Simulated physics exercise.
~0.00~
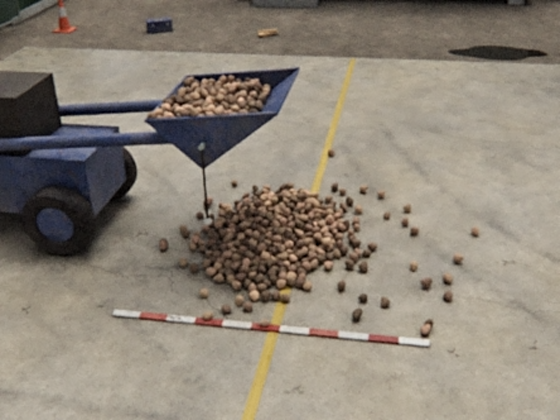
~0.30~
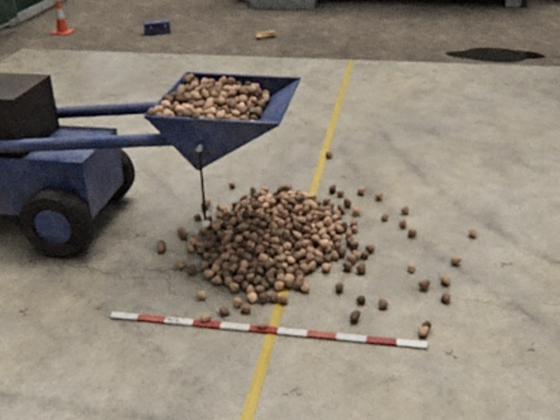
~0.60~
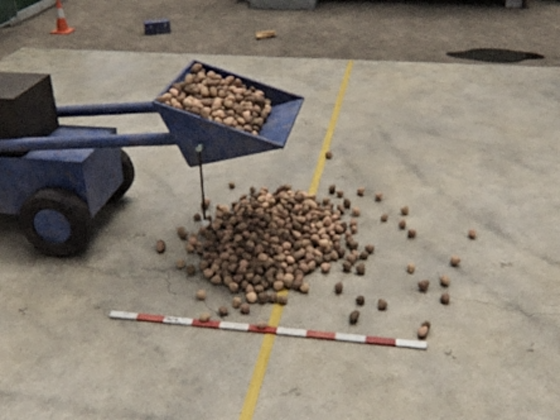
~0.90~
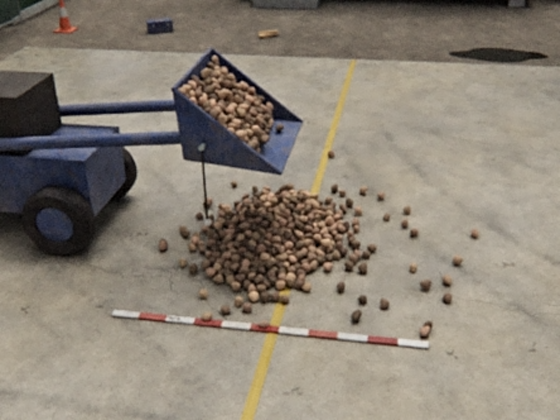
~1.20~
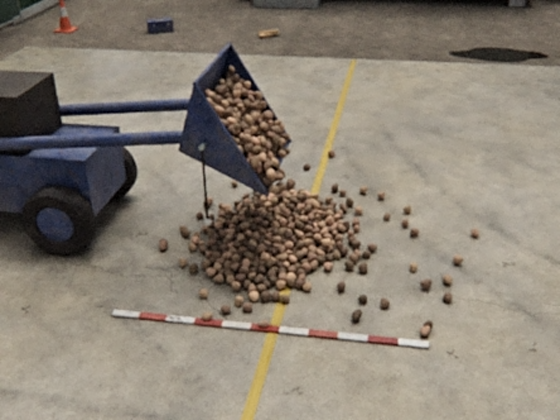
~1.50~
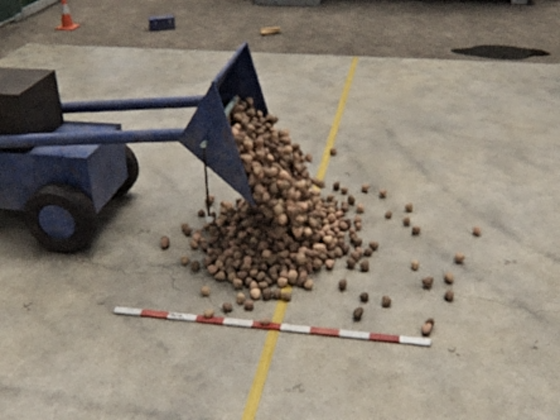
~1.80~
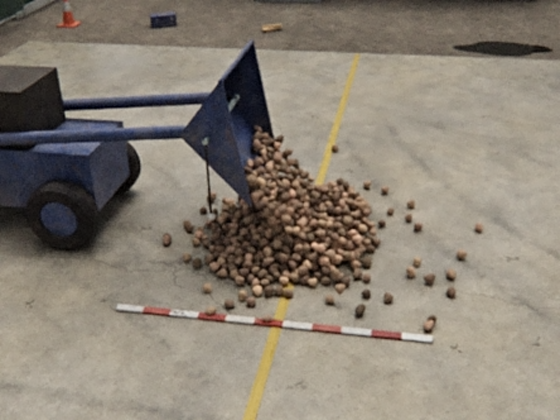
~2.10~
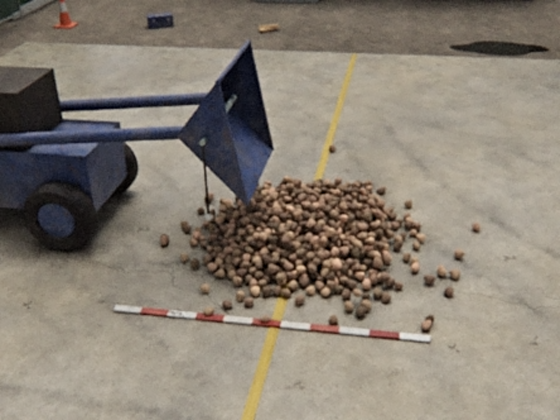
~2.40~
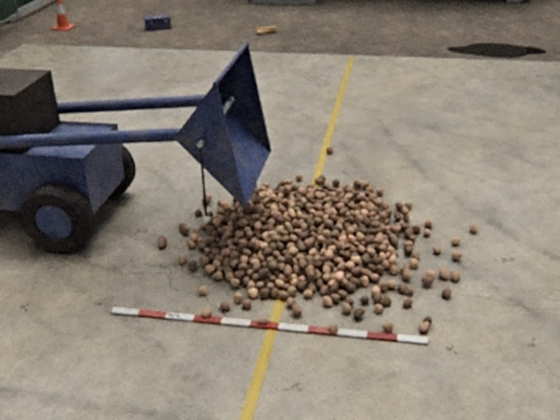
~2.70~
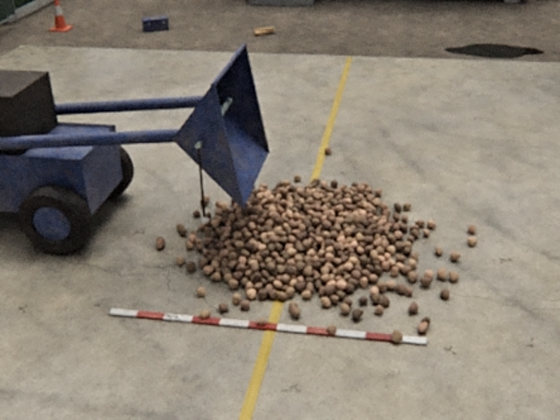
A blue loader's bucket tips brown stones onto a pile, widening it rightward, then stays tilted.
